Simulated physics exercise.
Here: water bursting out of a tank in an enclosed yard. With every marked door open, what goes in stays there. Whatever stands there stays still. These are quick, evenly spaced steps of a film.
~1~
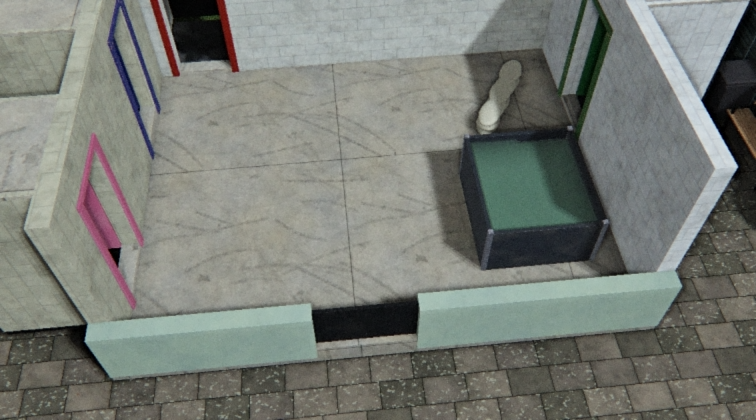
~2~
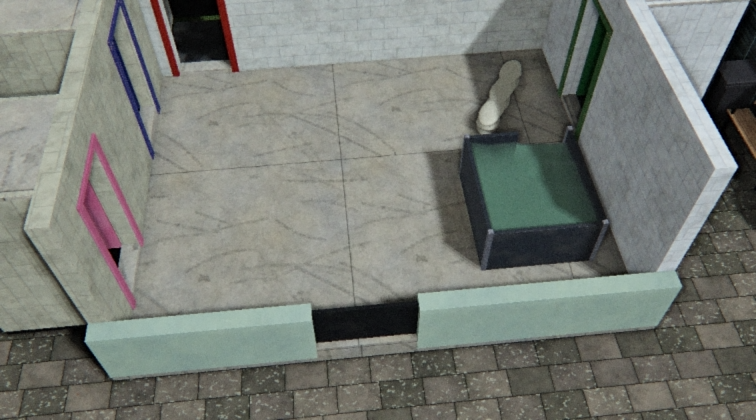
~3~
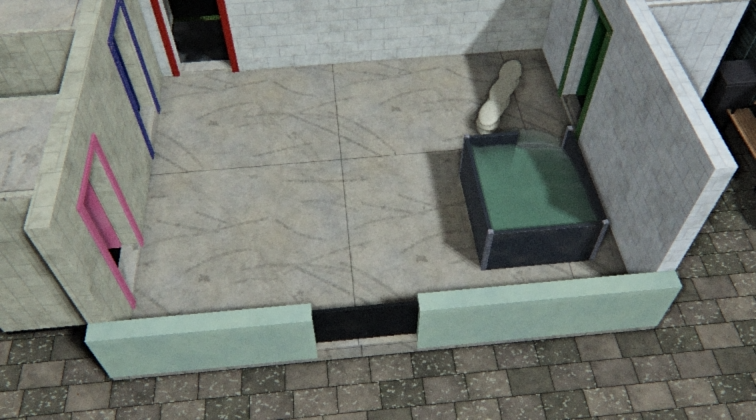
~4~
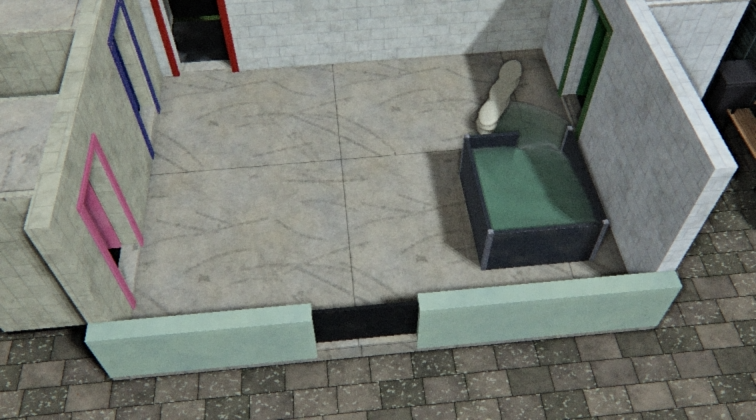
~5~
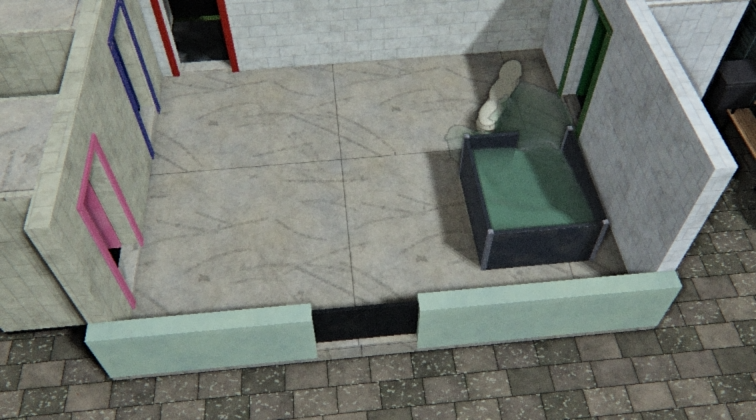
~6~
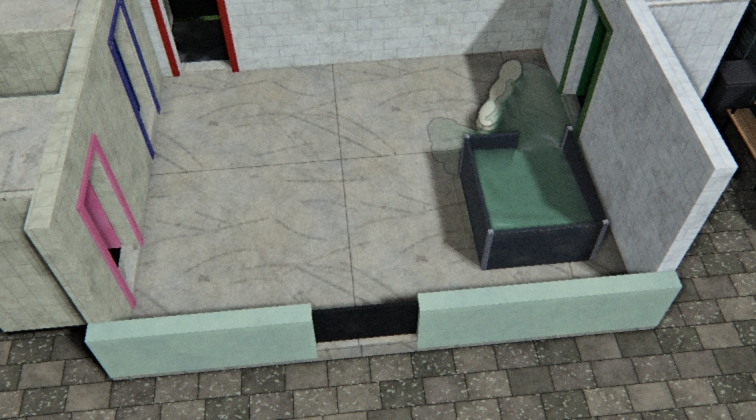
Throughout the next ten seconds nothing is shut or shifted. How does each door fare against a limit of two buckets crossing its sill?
The red door stays within the limit. The blue door stays within the limit. The green door goes past the limit. The pink door stays within the limit.
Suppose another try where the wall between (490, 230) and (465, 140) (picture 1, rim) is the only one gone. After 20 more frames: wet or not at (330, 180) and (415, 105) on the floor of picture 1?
Going through them in order, the first ends up waterlogged and the second left dry.
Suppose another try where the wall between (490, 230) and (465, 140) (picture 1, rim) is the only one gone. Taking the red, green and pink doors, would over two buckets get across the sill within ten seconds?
Here's how it goes: The red door crosses the threshold, then the green door misses the threshold, then the pink door crosses the threshold.
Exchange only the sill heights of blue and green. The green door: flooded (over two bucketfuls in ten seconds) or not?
My reading: The green one takes more.
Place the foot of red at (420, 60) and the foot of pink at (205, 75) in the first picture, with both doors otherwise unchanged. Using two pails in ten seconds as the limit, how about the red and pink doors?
Short version: The red door stays within the limit and the pink door stays within the limit.
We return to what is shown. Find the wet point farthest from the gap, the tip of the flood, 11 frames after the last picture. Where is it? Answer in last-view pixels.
I'd put it around (330, 65).
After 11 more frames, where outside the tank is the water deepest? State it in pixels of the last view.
Roughly (543, 55).
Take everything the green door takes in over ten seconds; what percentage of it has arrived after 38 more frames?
Near 85 in a hundred.
A moment on, water covers 15 % of the floor; the red door not reached, the blue door not reached, the green door over two buckets in, the pink door not reached.
Next, water covers 30 % of the floor; the red door not reached, the blue door not reached, the green door far over two buckets in, the pink door not reached.
Then, water covers 50 % of the floor; the red door wet at the sill, nothing in, the blue door not reached, the green door far over two buckets in, the pink door not reached.
Later, water covers 75 % of the floor; the red door under two buckets in, the blue door wet at the sill, nothing in, the green door far over two buckets in, the pink door wet at the sill, nothing in.
In the end, water covers 90 % of the floor; the red door under two buckets in, the blue door wet at the sill, nothing in, the green door far over two buckets in, the pink door wet at the sill, nothing in.
